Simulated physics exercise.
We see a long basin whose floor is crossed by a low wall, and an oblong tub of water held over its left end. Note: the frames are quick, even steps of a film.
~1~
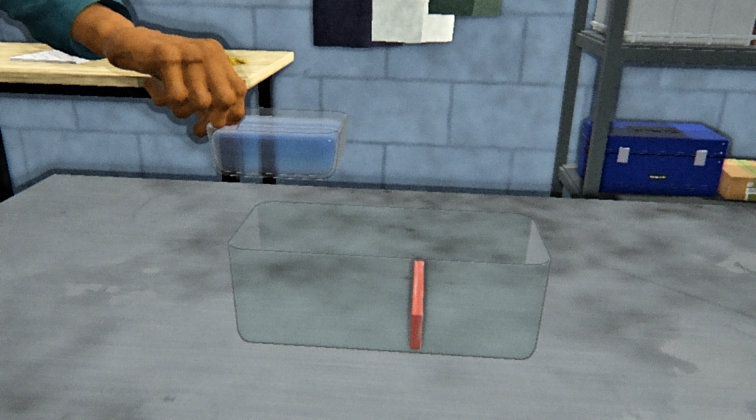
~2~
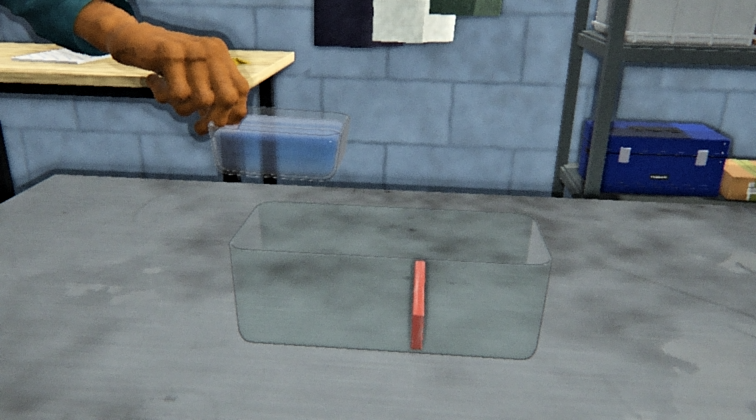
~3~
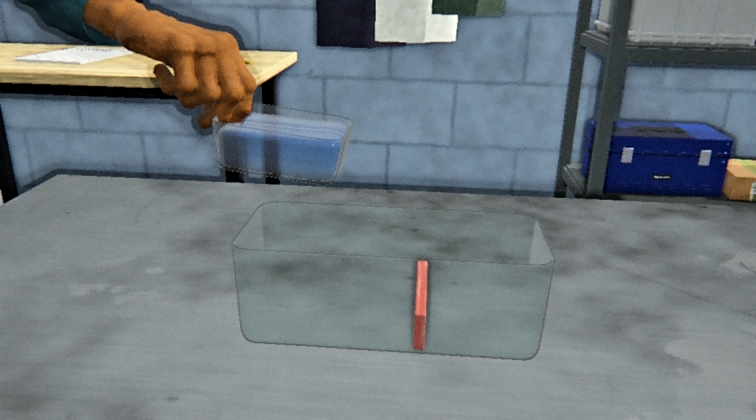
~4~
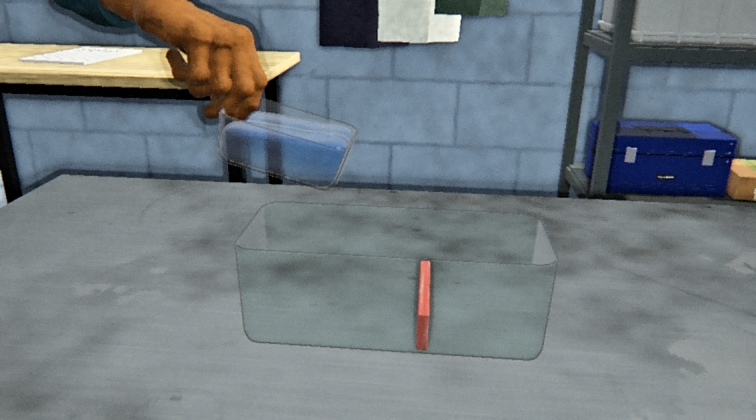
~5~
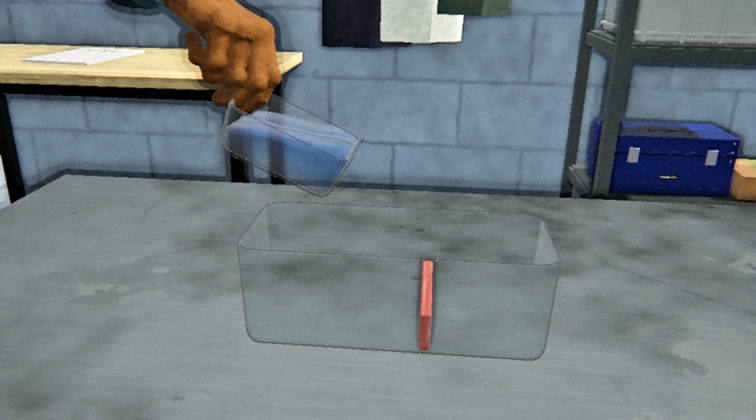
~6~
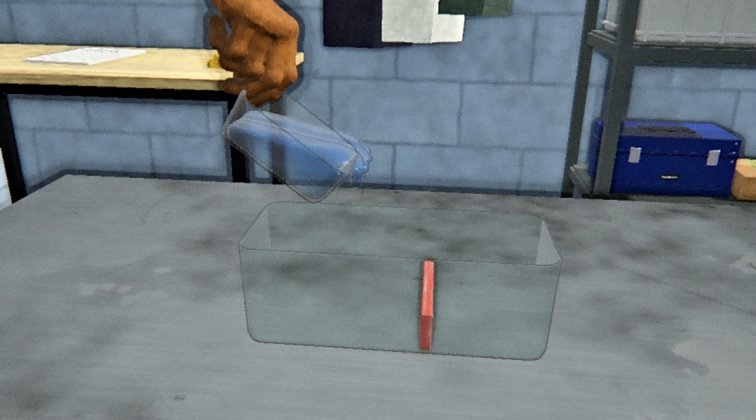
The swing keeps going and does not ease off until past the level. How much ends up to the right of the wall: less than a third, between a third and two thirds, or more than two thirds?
The share right of the wall is going to stay short of a third.
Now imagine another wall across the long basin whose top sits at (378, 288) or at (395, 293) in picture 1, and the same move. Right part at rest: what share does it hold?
The first placement gives around 55 percent, the second 25 percent.
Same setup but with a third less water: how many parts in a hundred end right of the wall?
Roughly 5 in a hundred.
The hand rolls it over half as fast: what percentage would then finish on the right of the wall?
0 per cent or thereabouts.
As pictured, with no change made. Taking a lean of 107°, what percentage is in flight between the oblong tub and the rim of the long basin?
Around 10 in a hundred.
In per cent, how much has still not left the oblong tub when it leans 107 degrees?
Remaining fraction: Approx. 0 %.
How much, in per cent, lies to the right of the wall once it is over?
I'd say close to 5 per cent.
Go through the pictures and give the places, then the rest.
In the first frame, it leans 0°; its right rim is at (344, 124); the water meets the walls at (224, 124) and (342, 129); the long basin's rim runs from (243, 224) to (541, 239); the wall's top is at (418, 287).
In the second frame, it leans 2°; its right rim is at (345, 126); the water meets the walls at (226, 123) and (343, 129).
In the third frame, it leans 7°; its right rim is at (349, 132); the water meets the walls at (230, 121) and (347, 132).
In the fourth frame, it leans 14°; its right rim is at (353, 141); the water meets the walls at (234, 119) and (352, 135).
In the fifth frame, it leans 25°; its right rim is at (355, 152); the water meets the walls at (238, 119) and (352, 140); 4 per cent is over the edge.
In the sixth frame, it leans 37°; its right rim is at (353, 165); the water meets the walls at (239, 118) and (341, 144); 13 per cent is over the edge.
A moment on, the tilt is 107° and 2 per cent is still to pour, 90 is left of the wall and 0 right of it.
Next, the tilt is 119° and 0 per cent is still to pour, 93 is left of the wall and 4 right of it.
Then the tilt is 119° and 0 per cent is still to pour, 93 is left of the wall and 6 right of it.
Later the tilt is 119° and 0 per cent is still to pour, 93 is left of the wall and 6 right of it.
At rest 93 per cent lies left of the wall, 6 right of it and 1 outside.
